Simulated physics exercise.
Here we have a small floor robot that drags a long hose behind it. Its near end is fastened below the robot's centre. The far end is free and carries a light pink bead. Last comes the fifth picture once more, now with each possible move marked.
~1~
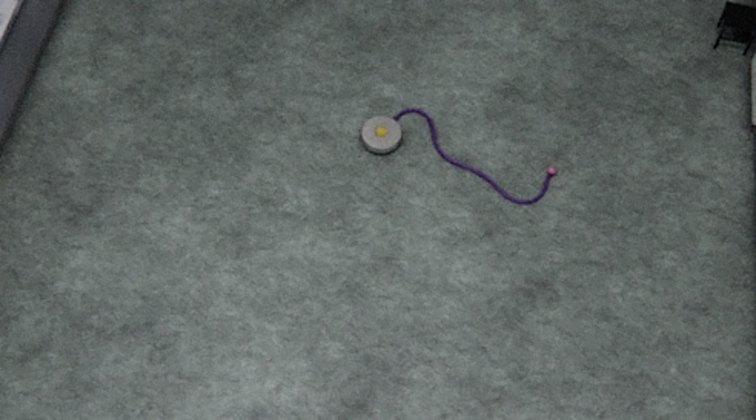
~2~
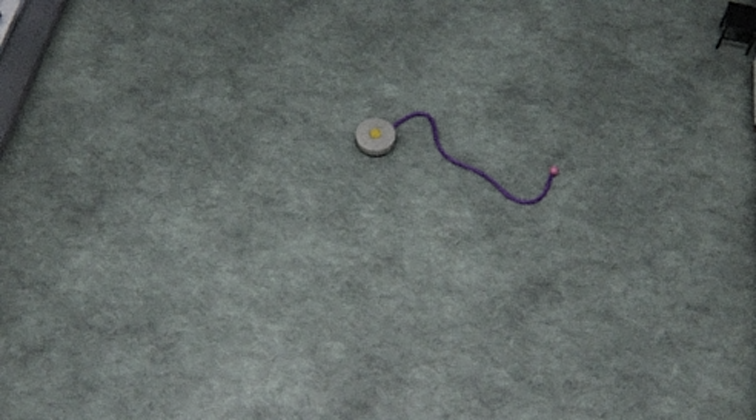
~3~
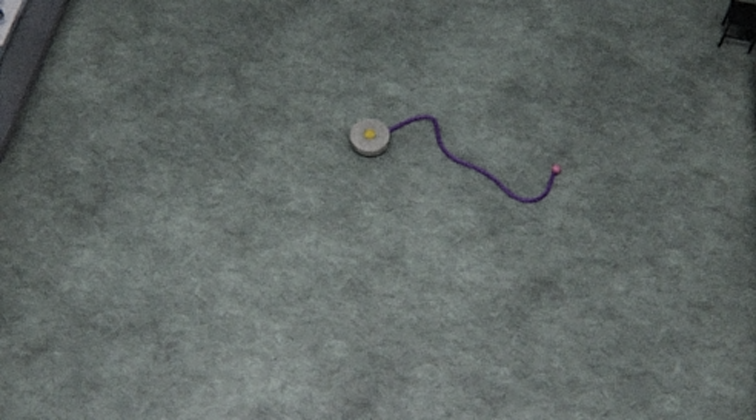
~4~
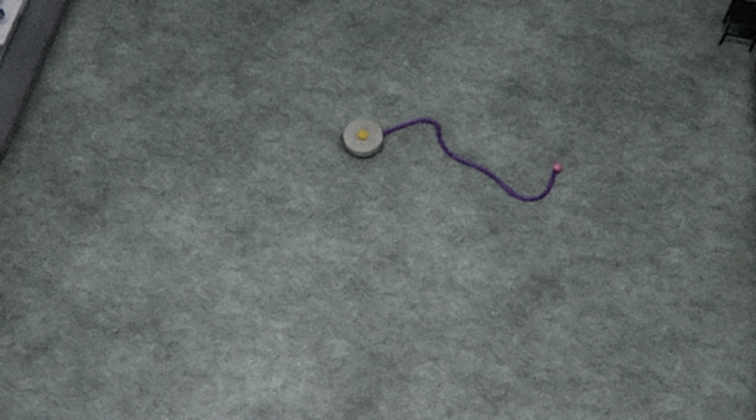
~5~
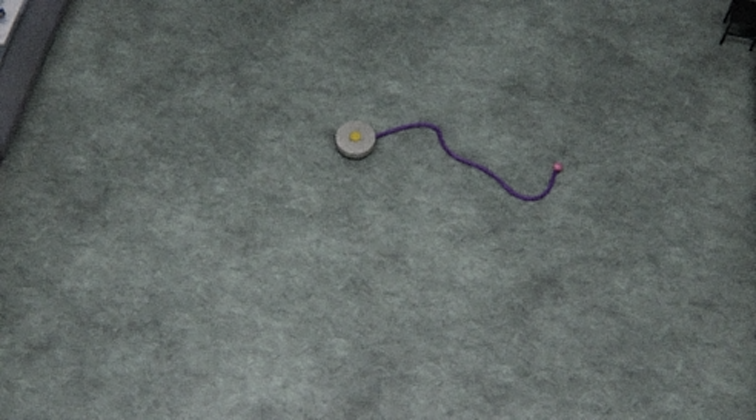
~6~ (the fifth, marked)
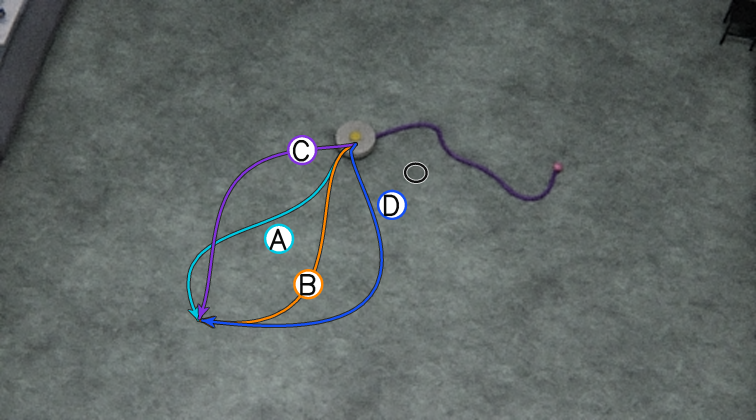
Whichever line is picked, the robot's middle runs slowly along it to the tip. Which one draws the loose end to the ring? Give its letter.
C.
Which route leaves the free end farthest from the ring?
Route D.
On the copy, A from (356, 144) via (257, 225) to (199, 320); B from (356, 144) via (318, 257) to (200, 320); C from (356, 144) via (232, 187) to (199, 318); D from (356, 144) via (376, 288) to (202, 321); the ring at (416, 173).
On C. First, robot (255, 161), middle of the hose (391, 164), free end (521, 174).
Then, robot (212, 244), middle of the hose (333, 183), free end (462, 169).
Finally, robot (198, 317), middle of the hose (300, 225), free end (417, 171); the free end is on the ring.
By contrast, A leaves the free end at (429, 189); B leaves the free end at (451, 207); D leaves the free end at (461, 226).
